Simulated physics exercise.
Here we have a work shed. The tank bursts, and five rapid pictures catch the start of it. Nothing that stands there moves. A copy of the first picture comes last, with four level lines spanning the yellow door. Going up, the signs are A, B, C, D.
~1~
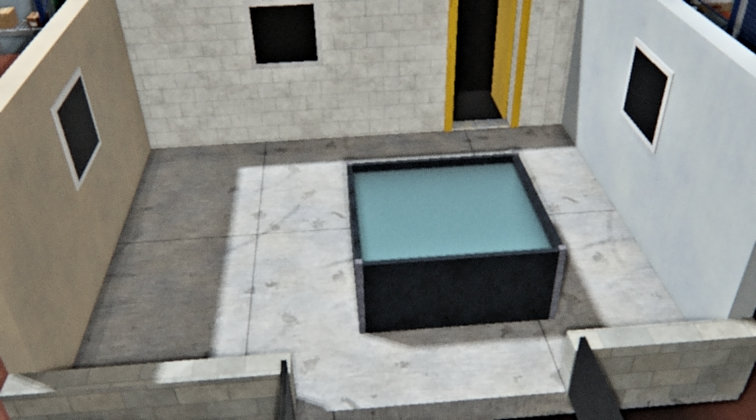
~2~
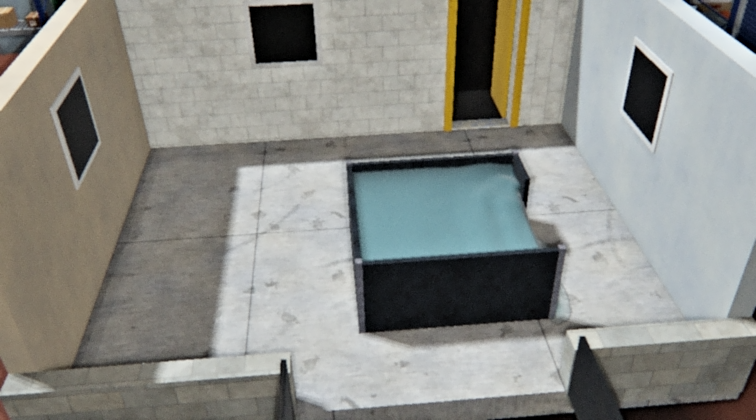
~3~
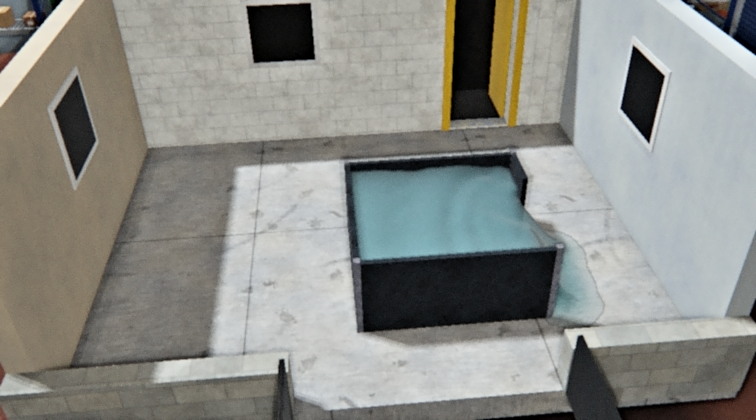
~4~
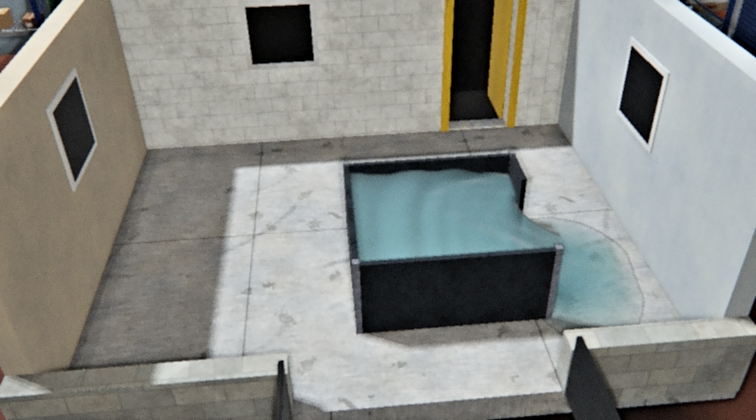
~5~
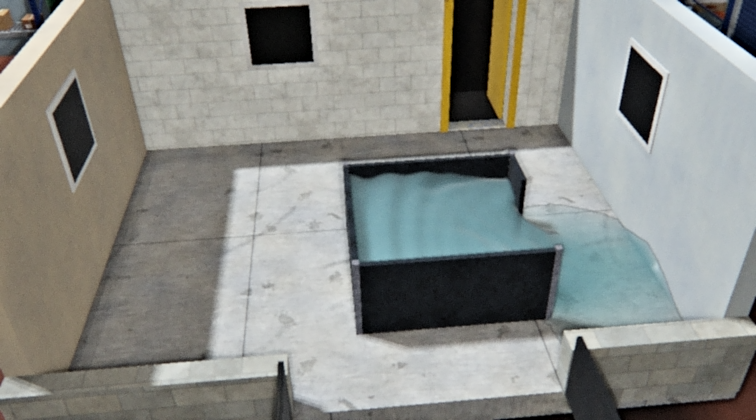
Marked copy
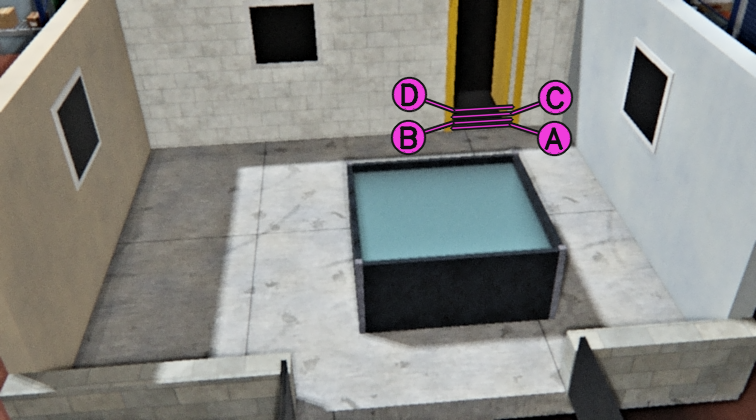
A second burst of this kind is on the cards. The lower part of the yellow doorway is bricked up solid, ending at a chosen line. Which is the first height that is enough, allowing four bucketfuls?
It is C.
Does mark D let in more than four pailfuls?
No, not at all.
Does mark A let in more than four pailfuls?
Yes, that goes wrong.
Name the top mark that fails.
That would be B.
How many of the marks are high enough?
Two of the four.
On the marked copy, A at (481, 126); B at (482, 121); C at (482, 115); D at (482, 108); from the bottom up A, B, C, D.
Choosing A, dozens of bucketfuls pour in.
Choosing B, about 10 bucketfuls get in.
Choosing C, a splash gets over, under a bucket.
Choosing D, nothing gets over.
